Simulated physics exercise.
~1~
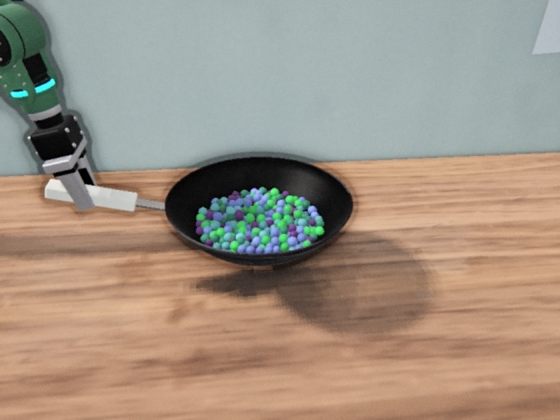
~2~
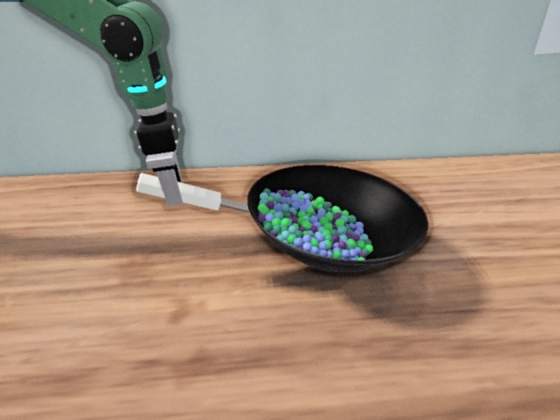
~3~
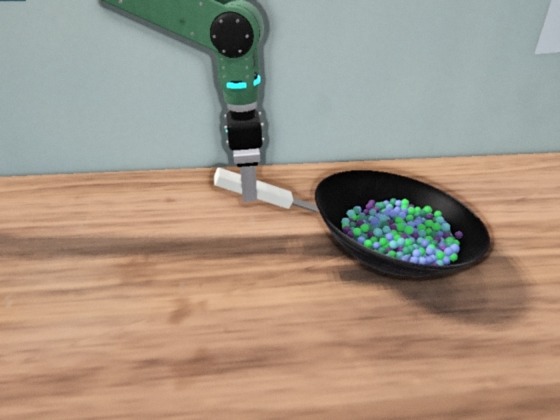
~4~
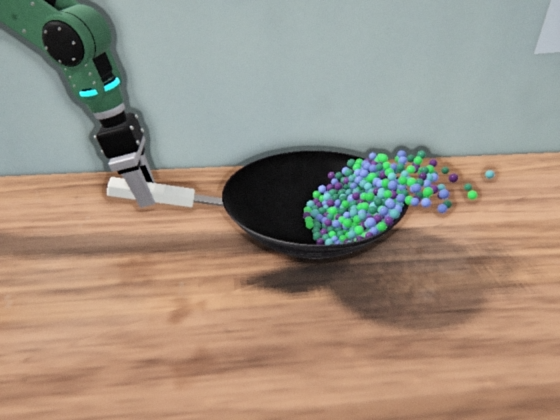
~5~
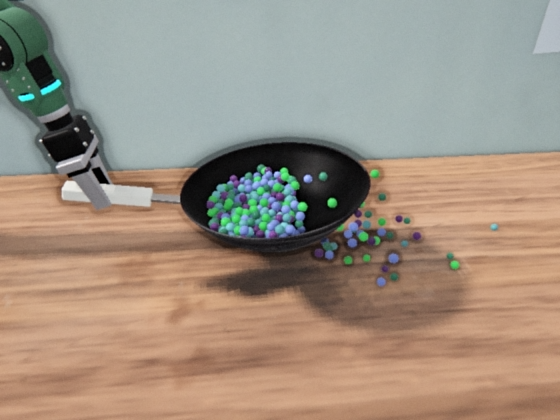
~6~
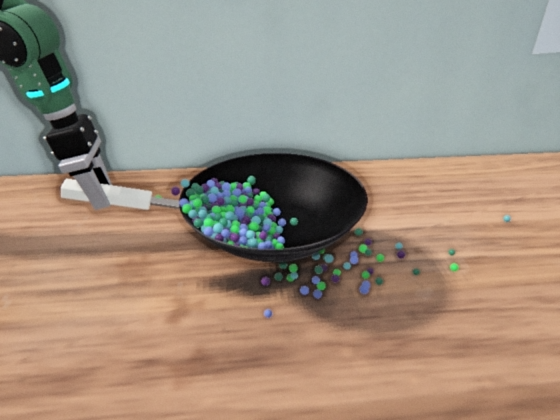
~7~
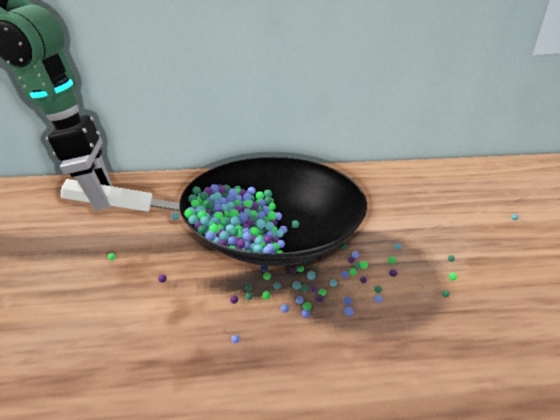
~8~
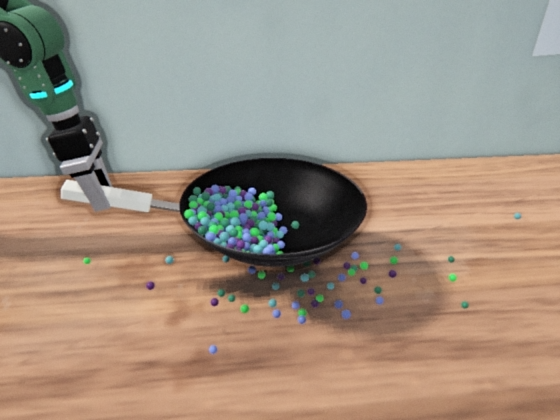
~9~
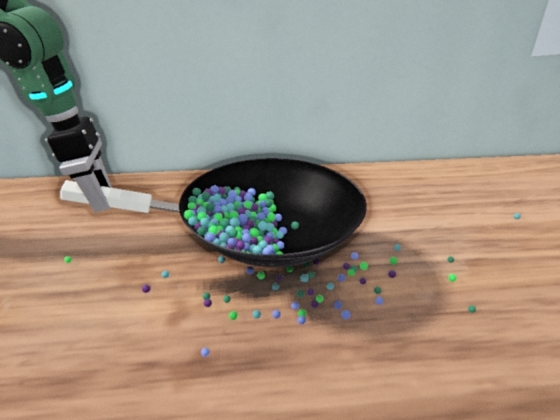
A green robot arm slid a black wok of small green, blue and purple balls to the right, then jerked it back left, tossing some over the far rim. They scattered across the wooden table, while most settled in the wok near the handle.
